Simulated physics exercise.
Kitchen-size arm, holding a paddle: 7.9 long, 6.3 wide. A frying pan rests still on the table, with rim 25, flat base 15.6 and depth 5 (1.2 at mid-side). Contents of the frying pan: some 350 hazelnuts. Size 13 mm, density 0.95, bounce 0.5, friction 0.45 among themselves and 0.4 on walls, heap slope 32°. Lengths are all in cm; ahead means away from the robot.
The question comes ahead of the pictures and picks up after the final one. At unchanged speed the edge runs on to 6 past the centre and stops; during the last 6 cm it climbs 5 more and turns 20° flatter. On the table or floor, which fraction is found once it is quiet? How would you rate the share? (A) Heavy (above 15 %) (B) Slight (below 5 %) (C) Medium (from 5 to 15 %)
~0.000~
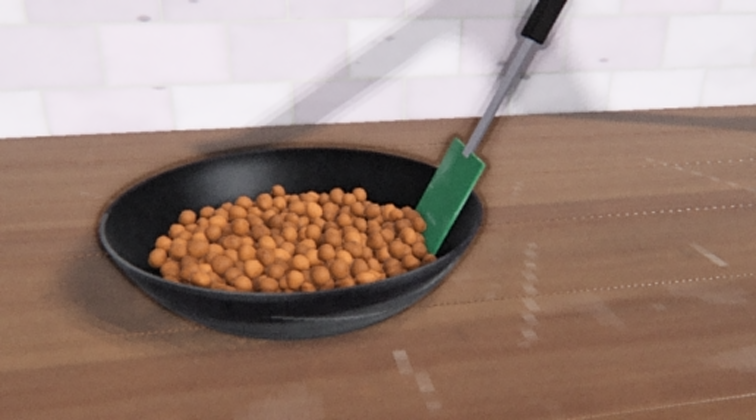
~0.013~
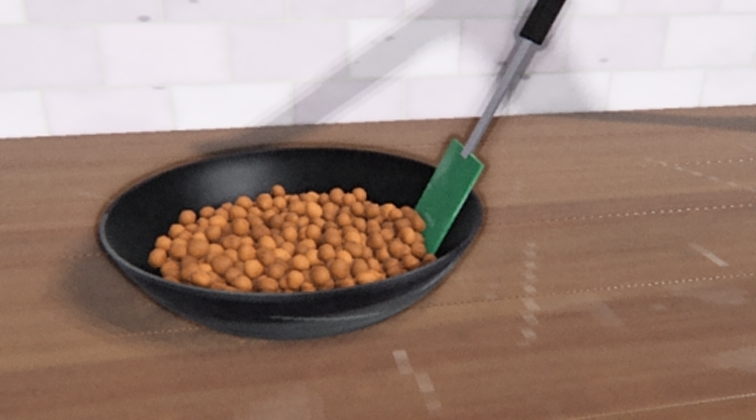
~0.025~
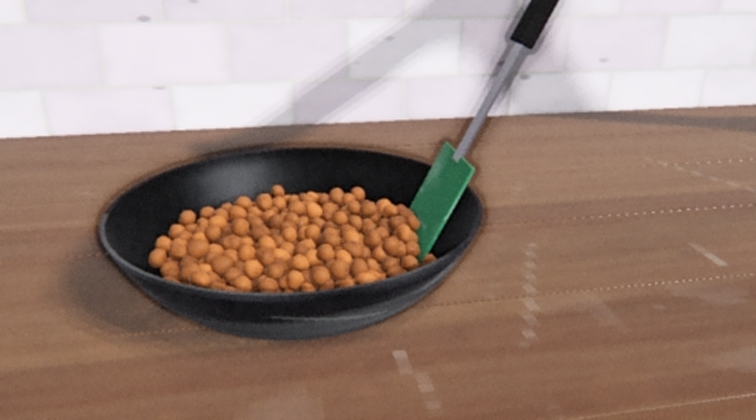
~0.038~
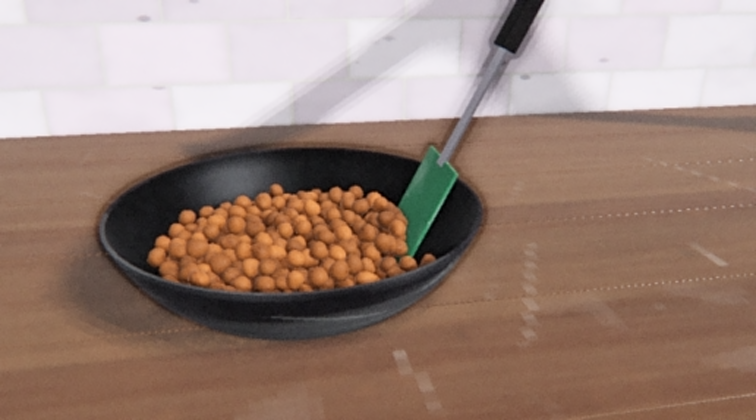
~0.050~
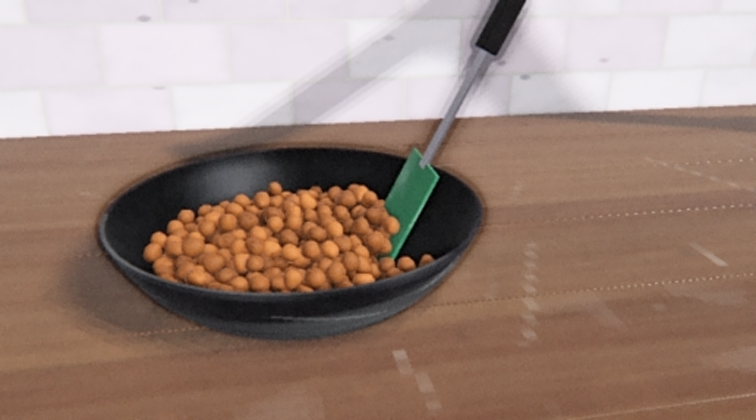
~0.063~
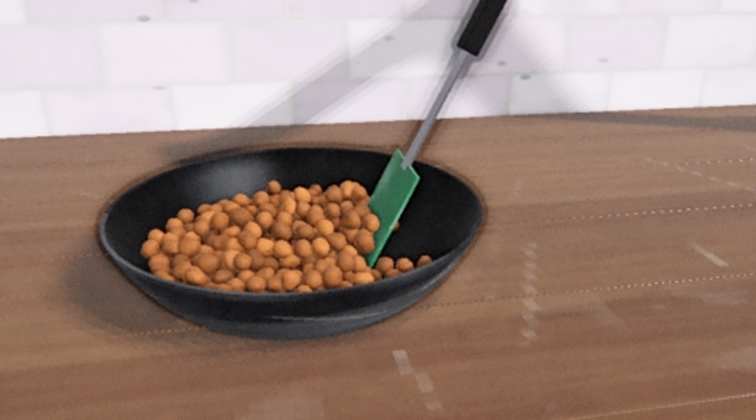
Answer: C.
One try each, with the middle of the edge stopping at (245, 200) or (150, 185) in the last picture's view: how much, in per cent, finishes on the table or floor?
About 10 and 25 per cent.
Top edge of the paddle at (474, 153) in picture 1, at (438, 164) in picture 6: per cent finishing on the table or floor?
Some 0 percent ends up on the table or floor.
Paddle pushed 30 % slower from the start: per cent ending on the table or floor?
Roughly 5 in a hundred.
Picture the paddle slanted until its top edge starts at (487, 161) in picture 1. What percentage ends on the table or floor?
Around 10 percent ends up on the table or floor.
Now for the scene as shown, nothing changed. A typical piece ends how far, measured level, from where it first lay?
2 cm.
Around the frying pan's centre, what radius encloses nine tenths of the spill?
That works out to near 70 cm.
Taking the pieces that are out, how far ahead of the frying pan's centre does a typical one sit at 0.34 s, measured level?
It sits close to 22 cm ahead of the middle.
After 0.09 s, sloping 63°, highest piece 6 above the table; 354 in the frying pan.
After 0.12 s, sloping 55°, highest piece 7 above the table; 354 in the frying pan.
After 0.34 s, sloping 43°, highest piece 6 above the table; 317 in the frying pan, 33 on the table or floor, 4 on the blade or in flight.
After 1.39 s, sloping 43°, highest piece 5 above the table; 317 in the frying pan, 37 on the table or floor.
In the end, 317 in the frying pan, 37 on the table or floor. That is 10 % on the table or floor.
